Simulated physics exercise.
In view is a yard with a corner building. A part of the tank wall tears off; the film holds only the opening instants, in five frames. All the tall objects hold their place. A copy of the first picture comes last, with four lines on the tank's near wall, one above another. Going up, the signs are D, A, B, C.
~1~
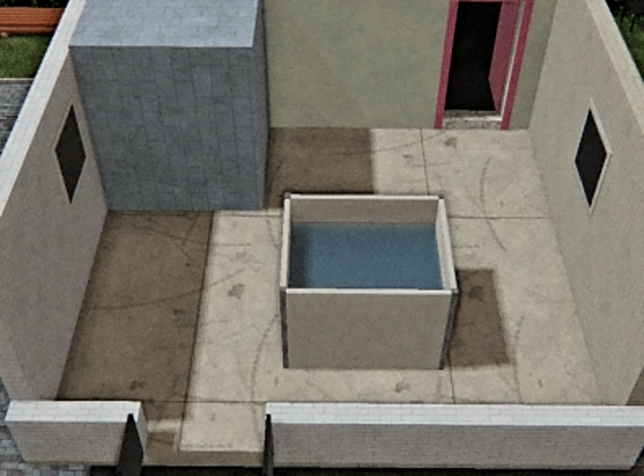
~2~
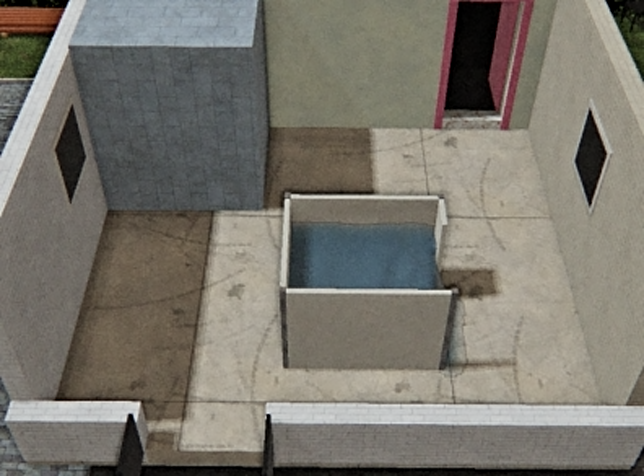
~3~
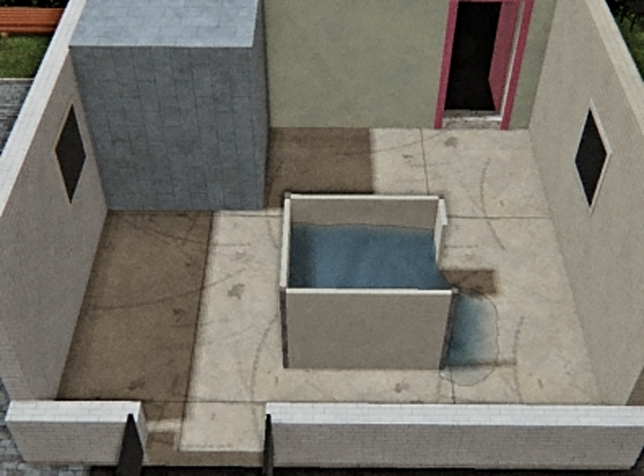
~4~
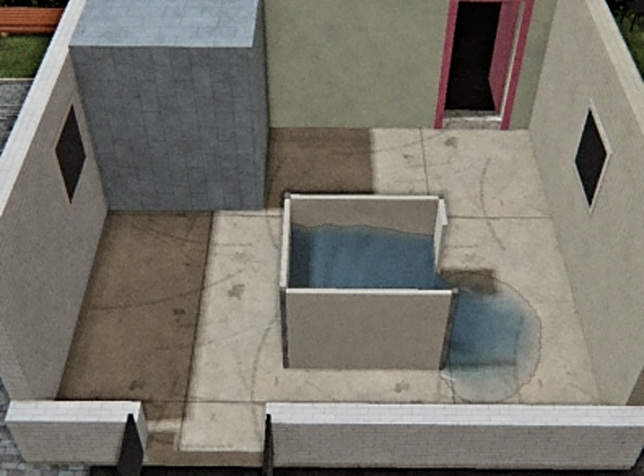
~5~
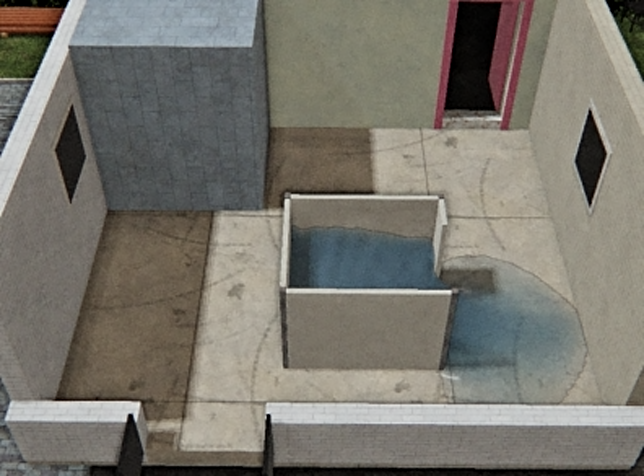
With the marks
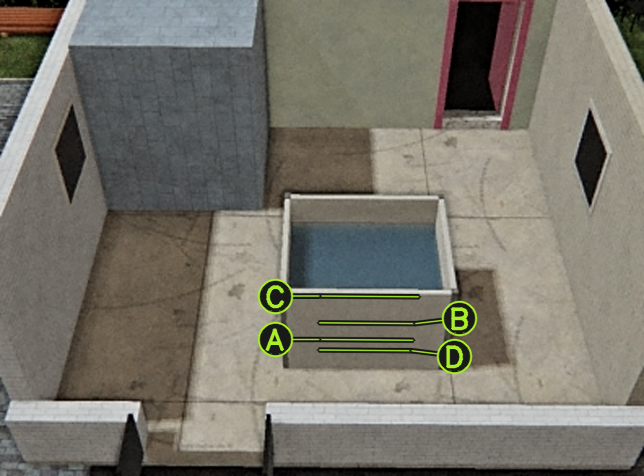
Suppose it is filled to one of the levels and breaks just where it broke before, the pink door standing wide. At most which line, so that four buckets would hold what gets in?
Go for B.
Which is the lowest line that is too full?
Line C.
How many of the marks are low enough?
Three.
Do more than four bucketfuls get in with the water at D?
No, not at all.
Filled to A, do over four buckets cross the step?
No.
On the marked copy, A at (366, 339); B at (367, 323); C at (368, 296); D at (365, 350); from the bottom up D, A, B, C.
With A, nothing gets over.
With B, a bucket or two gets in.
With C, about 13 bucketfuls get in.
With D, nothing gets over.
